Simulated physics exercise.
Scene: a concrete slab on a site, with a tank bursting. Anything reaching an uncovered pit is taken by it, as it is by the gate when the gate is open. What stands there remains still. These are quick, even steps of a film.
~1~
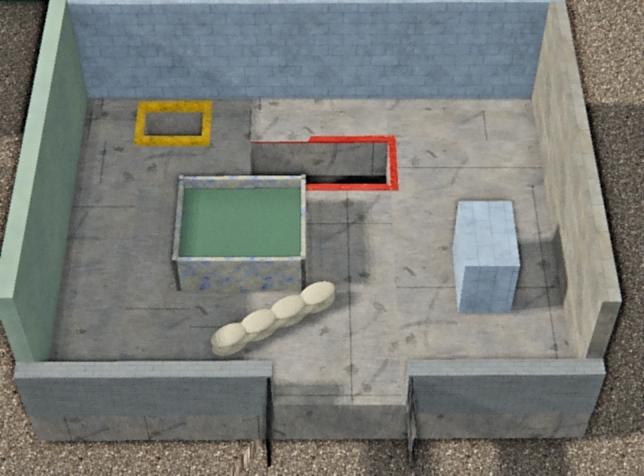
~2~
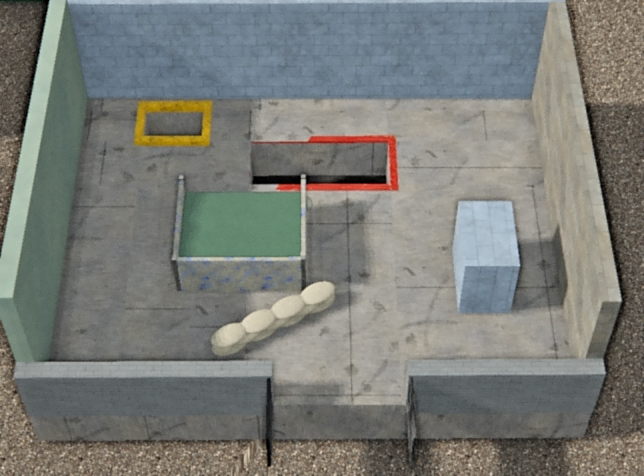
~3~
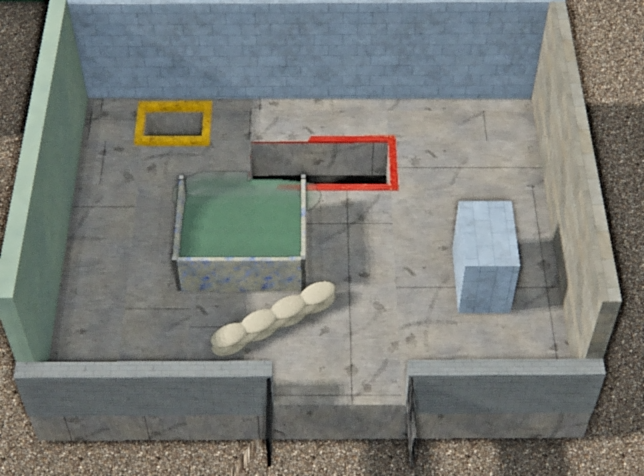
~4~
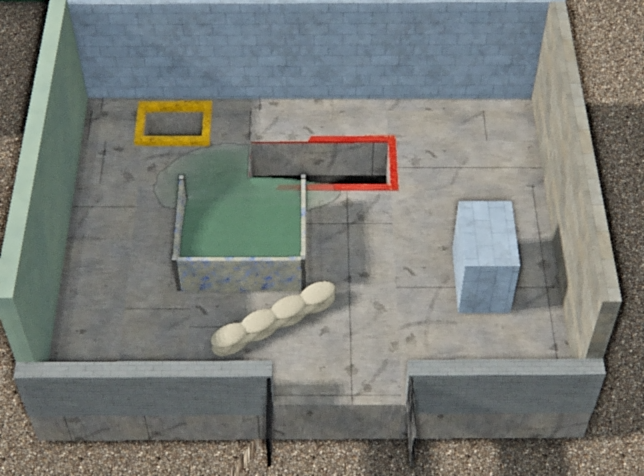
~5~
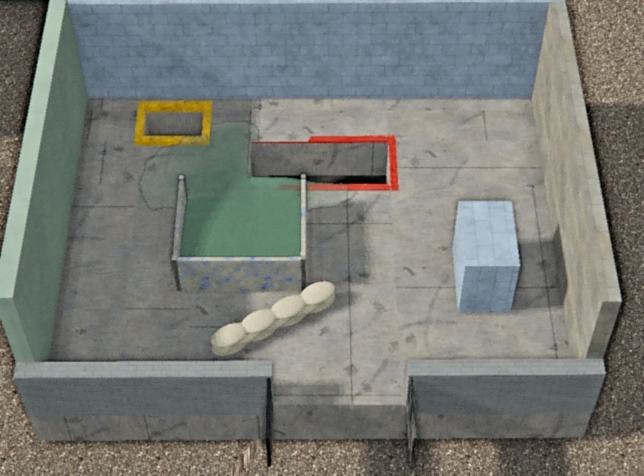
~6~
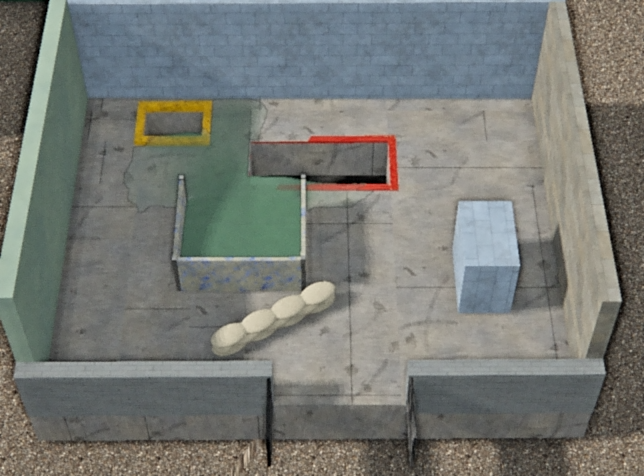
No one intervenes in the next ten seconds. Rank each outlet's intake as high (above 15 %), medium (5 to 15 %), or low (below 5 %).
Intake: The gate is low; the red pit is high; the yellow pit is medium.
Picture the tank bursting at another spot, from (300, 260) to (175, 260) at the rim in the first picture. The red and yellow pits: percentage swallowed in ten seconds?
In per cent: Red 14, yellow 2.
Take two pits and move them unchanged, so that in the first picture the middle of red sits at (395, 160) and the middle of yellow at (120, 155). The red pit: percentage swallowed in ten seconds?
Out of every hundred parts, the red pit gets 40.
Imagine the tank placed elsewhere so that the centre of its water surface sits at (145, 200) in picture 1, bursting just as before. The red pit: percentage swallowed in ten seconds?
The red pit ends up with 25 per cent.
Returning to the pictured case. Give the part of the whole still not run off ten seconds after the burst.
Estimate: Near 30 %.
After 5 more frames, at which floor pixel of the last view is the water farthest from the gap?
My pick would be pixel (85, 128).
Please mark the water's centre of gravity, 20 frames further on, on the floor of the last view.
Roughly (226, 181) in the last picture.
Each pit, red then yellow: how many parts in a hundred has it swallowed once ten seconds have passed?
First 64 %, then 6 %.
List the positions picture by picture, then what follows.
The water tank at (241, 221) is whole and still, in the first picture.
The front is at (308, 207), out from the gap on the water tank's far side, in the second picture.
The front is at (312, 186), out from the gap on the water tank's far side, in the third picture.
Water pours out on the water tank's far side and has run to (166, 174), in the fourth picture.
The front is at (219, 126), out from the gap on the water tank's far side, in the fifth picture.
The front is at (220, 102), out from the gap on the water tank's far side, in the sixth picture.
A moment on, water covers 15 % of the floor; the gate 0 %, the red pit 29 %, the yellow pit 3 %.
Next, water covers 20 % of the floor; the gate 0 %, the red pit 41 %, the yellow pit 6 %.
Then, water covers 30 % of the floor; the gate 0 %, the red pit 51 %, the yellow pit 7 %.
Later, water covers 50 % of the floor; the gate 0 %, the red pit 58 %, the yellow pit 7 %.
In the end, water covers 40 % of the floor; the gate 0 %, the red pit 64 %, the yellow pit 7 %.
